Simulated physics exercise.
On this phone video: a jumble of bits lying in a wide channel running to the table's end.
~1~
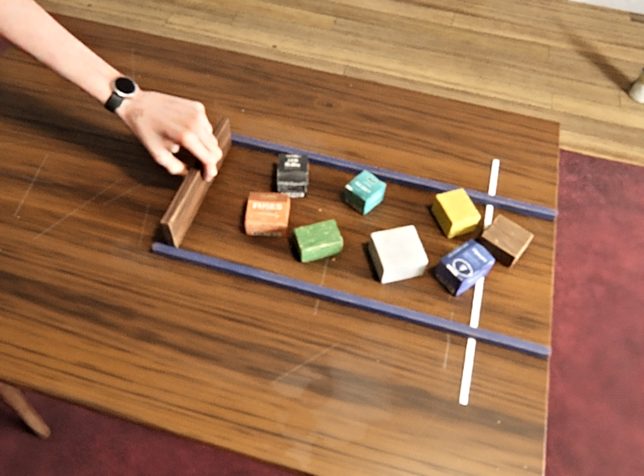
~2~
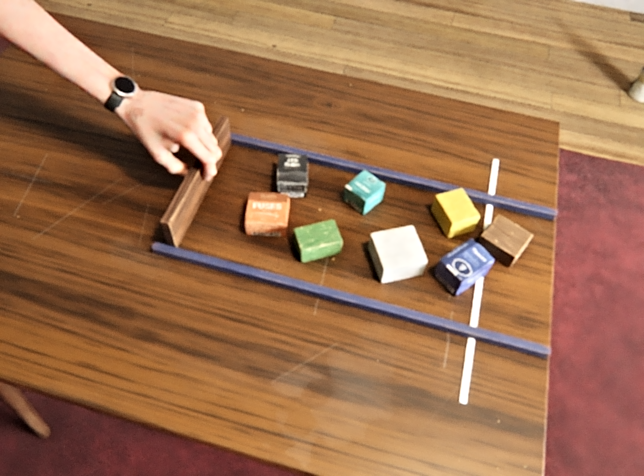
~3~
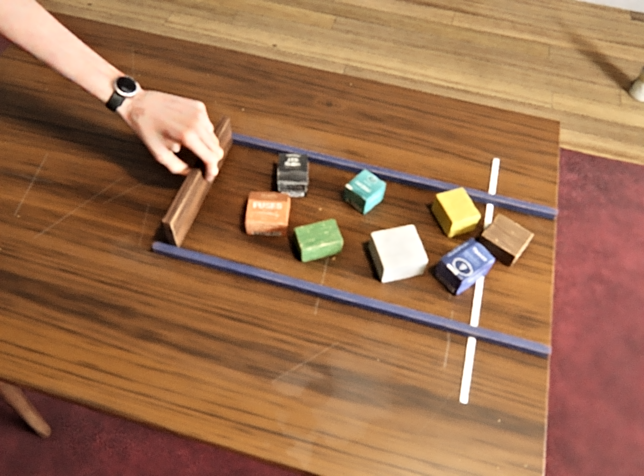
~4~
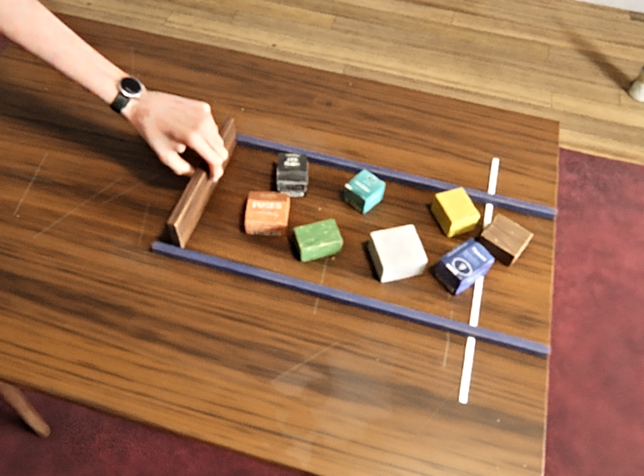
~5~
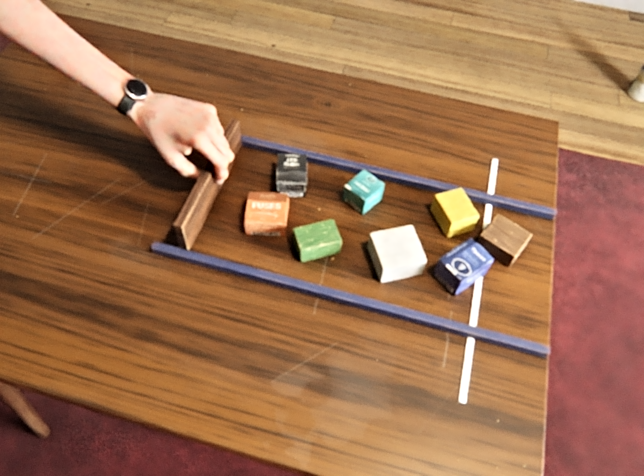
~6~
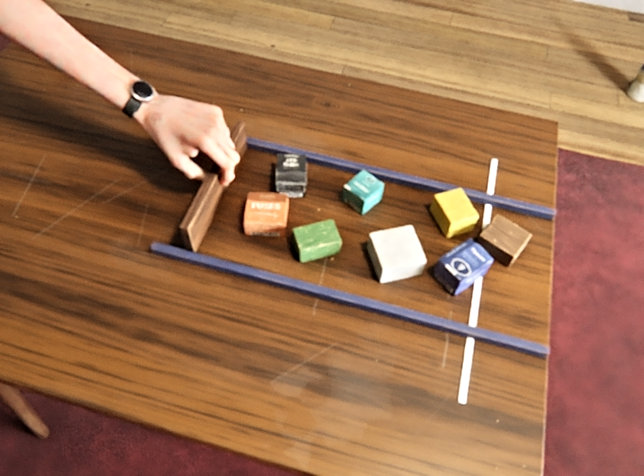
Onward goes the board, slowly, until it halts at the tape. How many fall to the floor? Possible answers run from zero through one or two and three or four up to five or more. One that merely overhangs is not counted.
Off the edge will go three or four.
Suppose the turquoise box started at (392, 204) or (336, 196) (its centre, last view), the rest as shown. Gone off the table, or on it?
Keeps its place, then keeps its place.
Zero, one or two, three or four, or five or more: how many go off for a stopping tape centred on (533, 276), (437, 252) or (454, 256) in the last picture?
Taking the tapes one after another, the count is more than four, then just one or two, then 3 or 4.
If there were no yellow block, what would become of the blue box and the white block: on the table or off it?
The blue box ends up below while the white block ends up below.
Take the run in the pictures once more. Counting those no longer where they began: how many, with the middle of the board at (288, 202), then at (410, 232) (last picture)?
Respectively 3 and 8.
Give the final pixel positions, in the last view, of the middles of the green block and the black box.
Taking them in turn, first comes (546, 309), then (503, 229).
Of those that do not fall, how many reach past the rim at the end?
It would come to 1.
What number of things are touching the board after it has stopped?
Tally at the end: 2.
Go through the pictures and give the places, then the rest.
In the first frame, brown block (504, 241); blue box (464, 267); yellow block (455, 213); board (200, 180); tape (482, 264).
In the second frame, blue box (463, 267); turquoise box (364, 192).
In the third frame, yellow block (455, 213); white block (397, 254).
In the fourth frame, brown block (504, 240); orange box (268, 213).
In the fifth frame, blue box (463, 267); green block (317, 240).
In the sixth frame, brown block (503, 241); blue box (462, 267); yellow block (454, 213); board (217, 184); tape (481, 263).
Early on, none off yet; brown block at rest near (503, 241); blue box at rest near (462, 267); yellow block at rest near (454, 213).
A while later, none off yet; brown block travelled a little near (515, 244); blue box travelled well along near (544, 285); yellow block travelled about its own width near (481, 222).
Finally, the number that fall off is three or four; lost, white block, yellow block, blue box and brown block.
